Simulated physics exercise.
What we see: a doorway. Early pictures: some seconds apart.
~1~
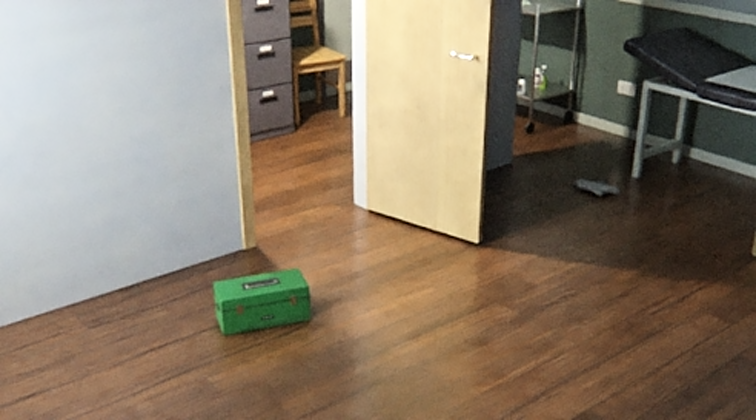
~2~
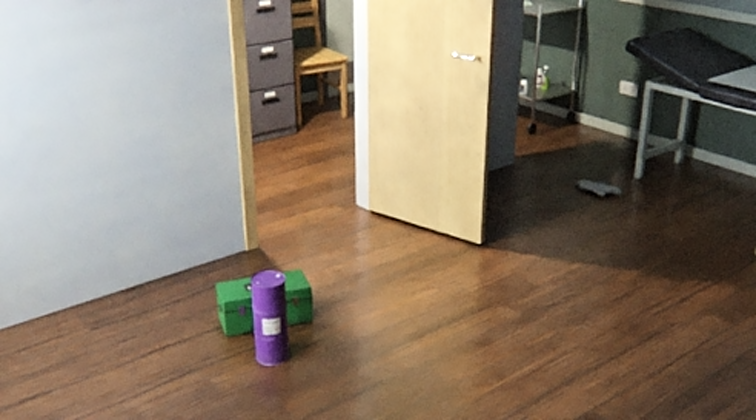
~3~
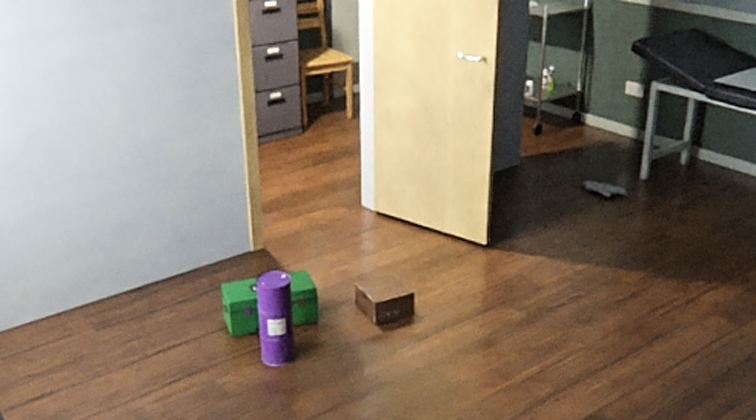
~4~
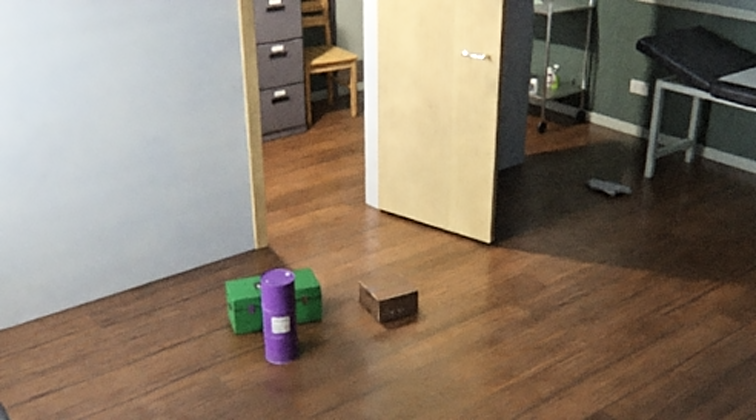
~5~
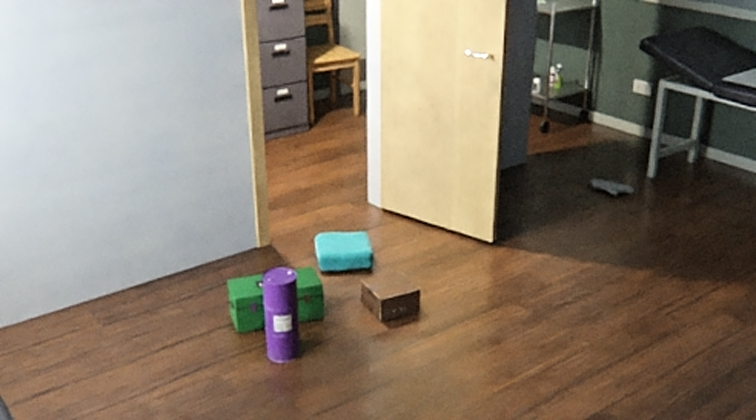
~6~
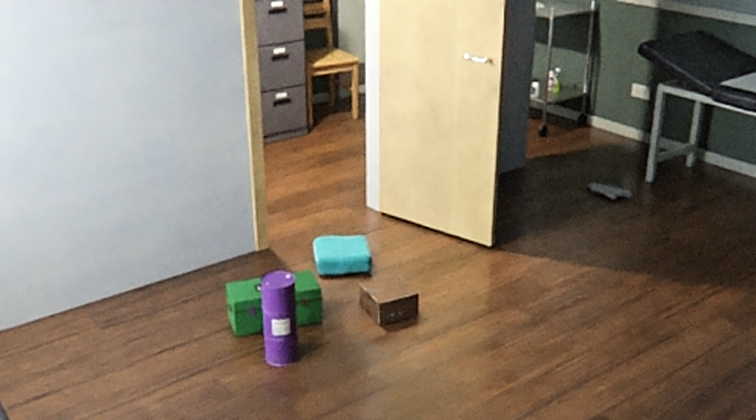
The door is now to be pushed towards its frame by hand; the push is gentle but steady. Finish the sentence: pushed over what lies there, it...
It halts partway.
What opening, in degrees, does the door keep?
Angle: About 20°.
Then, 0.70 s later than the last frame, open by 81°.
Then, 1.20 s later than the last frame, open by 49°.
Then, 1.40 s later than the last frame, open by 36°; turquoise cushion moved a little near (316, 251).
Then, 1.60 s later than the last frame, open by 23°; turquoise cushion moved about its own width near (290, 246).
When it is over, open by 22°; moved from the start, turquoise cushion; the other 3 as before. End places, in pixels of the last picture, turquoise cushion near (287, 246).
